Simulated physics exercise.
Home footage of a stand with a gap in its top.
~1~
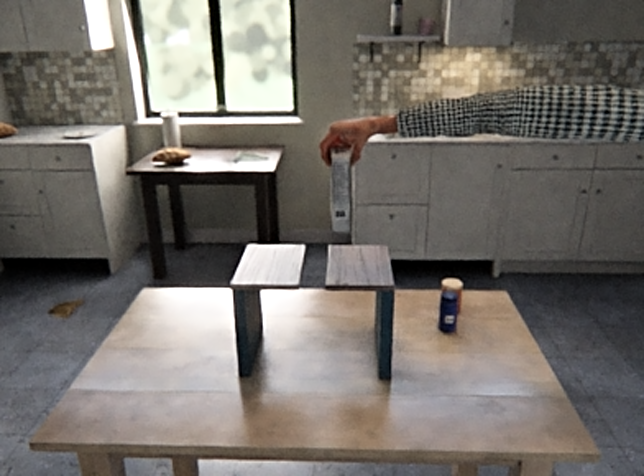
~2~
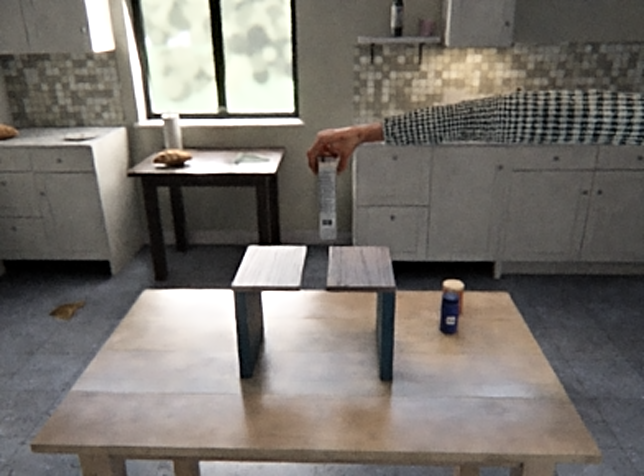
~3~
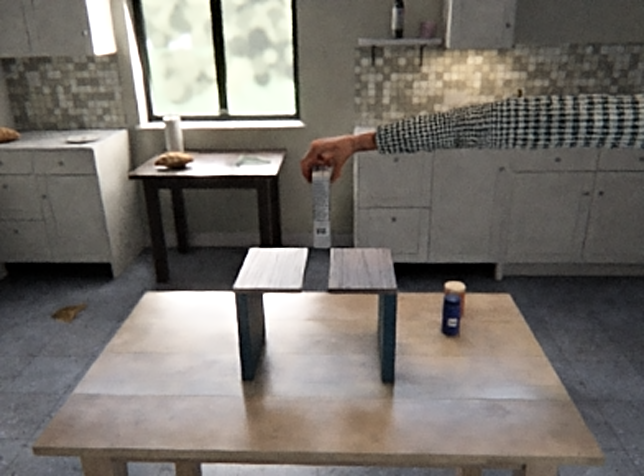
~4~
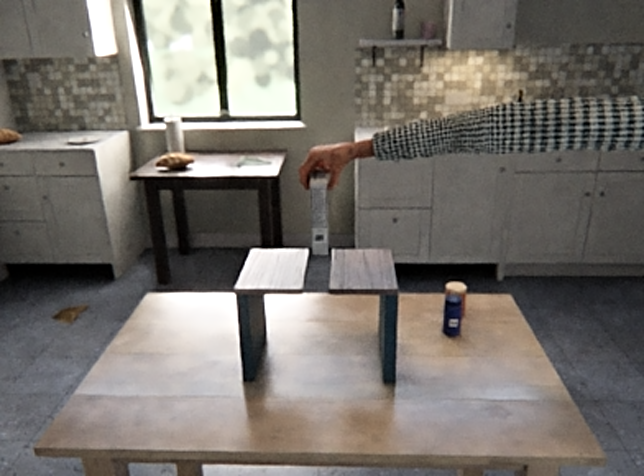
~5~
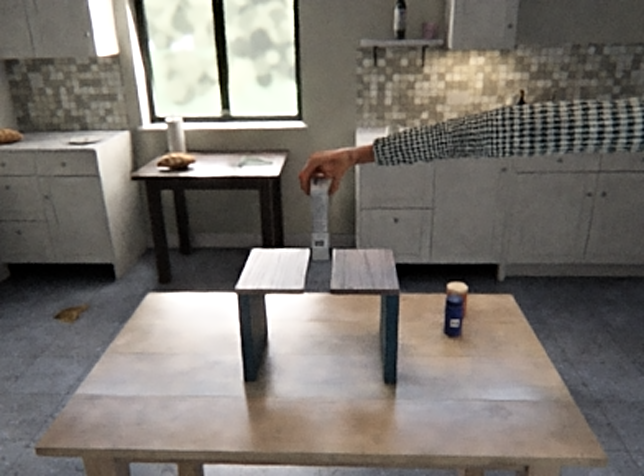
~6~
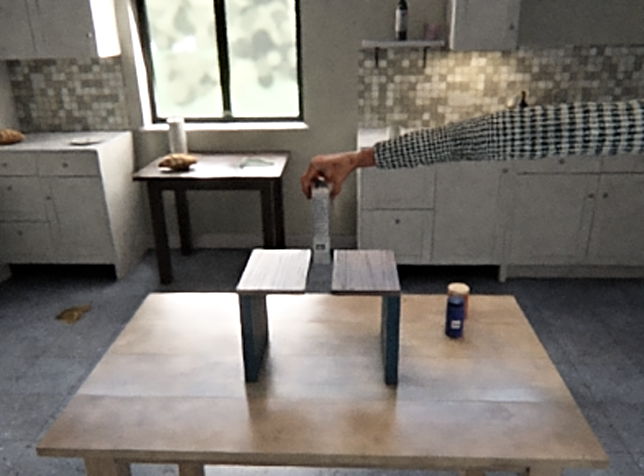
A hand in a checkered sleeve, reaching in from the right, carries a pale upright packet left toward the gap between two raised boards. It then lowers the packet slightly in small movements, still gripping it above the gap, while the blue shaker stays on the table.
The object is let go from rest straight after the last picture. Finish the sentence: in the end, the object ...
The object drops to the table.
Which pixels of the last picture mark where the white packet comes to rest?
End point in the final view: About (323, 328).
Then, 0.20 s on from there, white packet shifted a little near (321, 239).
Then, 0.30 s on from there, white packet shifted about its own width near (322, 293).
Then, 0.40 s on from there, white packet shifted well along near (323, 322).
In the end, moved from the start, white packet; the other 2 unmoved. At the end, from the last picture's camera, white packet near (323, 328). The packet drops through.
